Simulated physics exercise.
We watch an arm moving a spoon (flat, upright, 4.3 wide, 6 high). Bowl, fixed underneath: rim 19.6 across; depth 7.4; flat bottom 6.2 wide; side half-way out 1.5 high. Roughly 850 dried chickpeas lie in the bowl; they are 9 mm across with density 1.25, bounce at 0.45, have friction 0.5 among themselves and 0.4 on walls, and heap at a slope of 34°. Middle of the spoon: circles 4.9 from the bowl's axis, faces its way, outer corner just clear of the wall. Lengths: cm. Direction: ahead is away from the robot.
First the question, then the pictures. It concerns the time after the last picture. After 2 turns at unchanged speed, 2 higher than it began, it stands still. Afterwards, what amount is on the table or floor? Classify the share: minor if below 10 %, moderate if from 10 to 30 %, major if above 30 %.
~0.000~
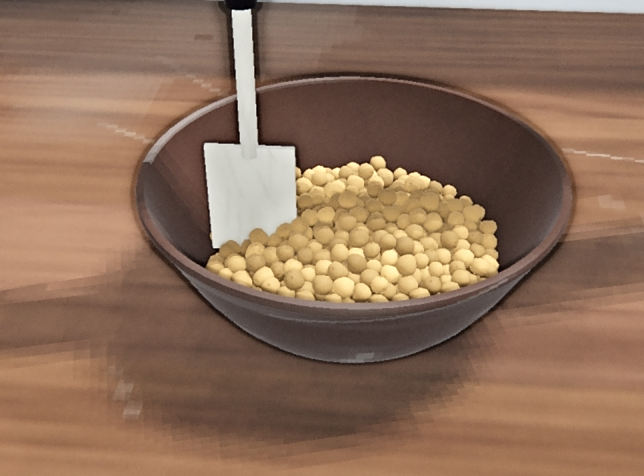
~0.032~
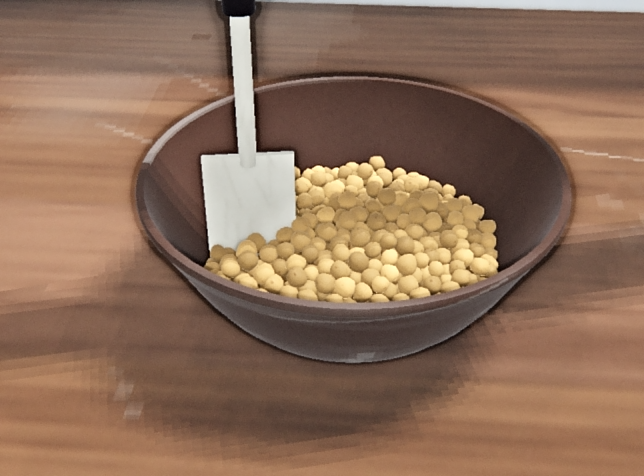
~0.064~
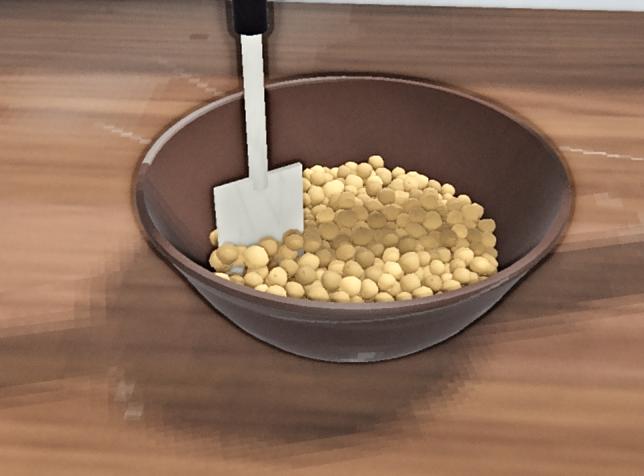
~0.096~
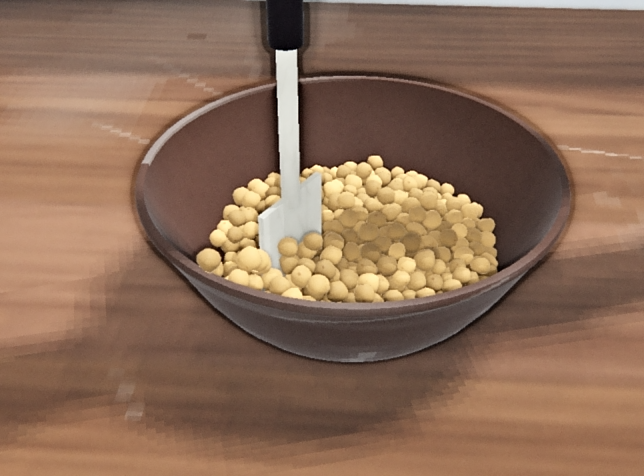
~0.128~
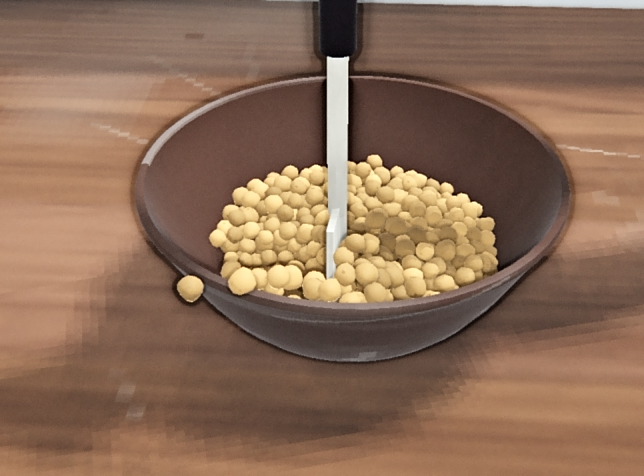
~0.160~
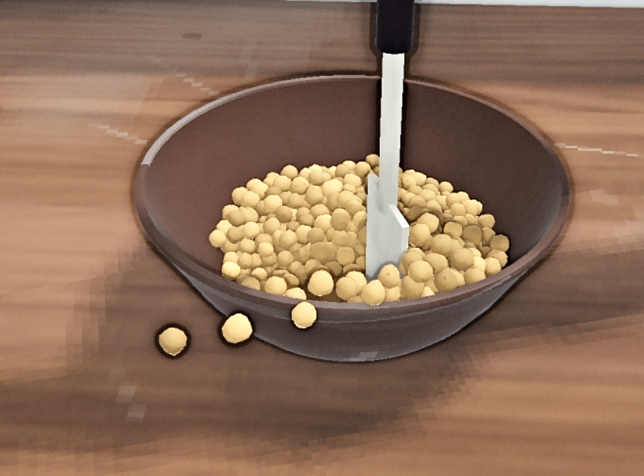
Moderate, from 10 to 30 %.
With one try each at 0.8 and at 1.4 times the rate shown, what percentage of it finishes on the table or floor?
It would be about 10 and 25 percent respectively.
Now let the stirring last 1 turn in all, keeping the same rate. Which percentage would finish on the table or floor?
Roughly 10 per cent.
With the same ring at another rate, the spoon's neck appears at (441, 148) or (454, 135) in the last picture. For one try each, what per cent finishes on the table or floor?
Near 25 in a hundred for the first and near 25 in a hundred for the second.
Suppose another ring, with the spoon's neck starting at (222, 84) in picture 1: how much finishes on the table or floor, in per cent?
About 0 percent ends up on the table or floor.
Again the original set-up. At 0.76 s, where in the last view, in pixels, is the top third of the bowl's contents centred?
Around (353, 242).
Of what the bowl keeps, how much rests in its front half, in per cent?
50 %.
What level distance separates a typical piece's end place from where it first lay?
Around 3 centimetres.
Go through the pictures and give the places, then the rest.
The first frame shows the spoon neck at (248, 118), 0° round; upper third of the load around (359, 235), from x 215 to 490, top at y 165; 849 in the bowl.
The second frame shows the spoon neck at (246, 126), 10° round; upper third of the load around (358, 237), from x 215 to 490, top at y 165.
The third frame shows the spoon neck at (257, 147), 35° round; upper third of the load around (353, 241), from x 215 to 490, top at y 165.
The fourth frame shows the spoon neck at (290, 164), 60° round; upper third of the load around (354, 244), from x 210 to 490, top at y 165.
The fifth frame shows the spoon neck at (337, 173), 86° round; upper third of the load around (372, 247), from x 190 to 490, top at y 160; 847 in the bowl, 2 in flight or on the tool.
The sixth frame shows the spoon neck at (389, 169), 111° round; upper third of the load around (408, 244), from x 175 to 500, top at y 160; 844 in the bowl, 5 in flight or on the tool.
After 0.46 s, 348° round, highest piece 10 above the table; 744 in the bowl, 70 on the table or floor, 35 in flight or on the tool.
After 0.76 s, 225° round, highest piece 8 above the table; 724 in the bowl, 125 on the table or floor.
After 1.11 s, 0° round, highest piece 6 above the table; 724 in the bowl, 125 on the table or floor.
After 1.81 s, 0° round, highest piece 6 above the table; 724 in the bowl, 125 on the table or floor.
In the end, 724 in the bowl, 125 on the table or floor. That is 15 % on the table or floor.
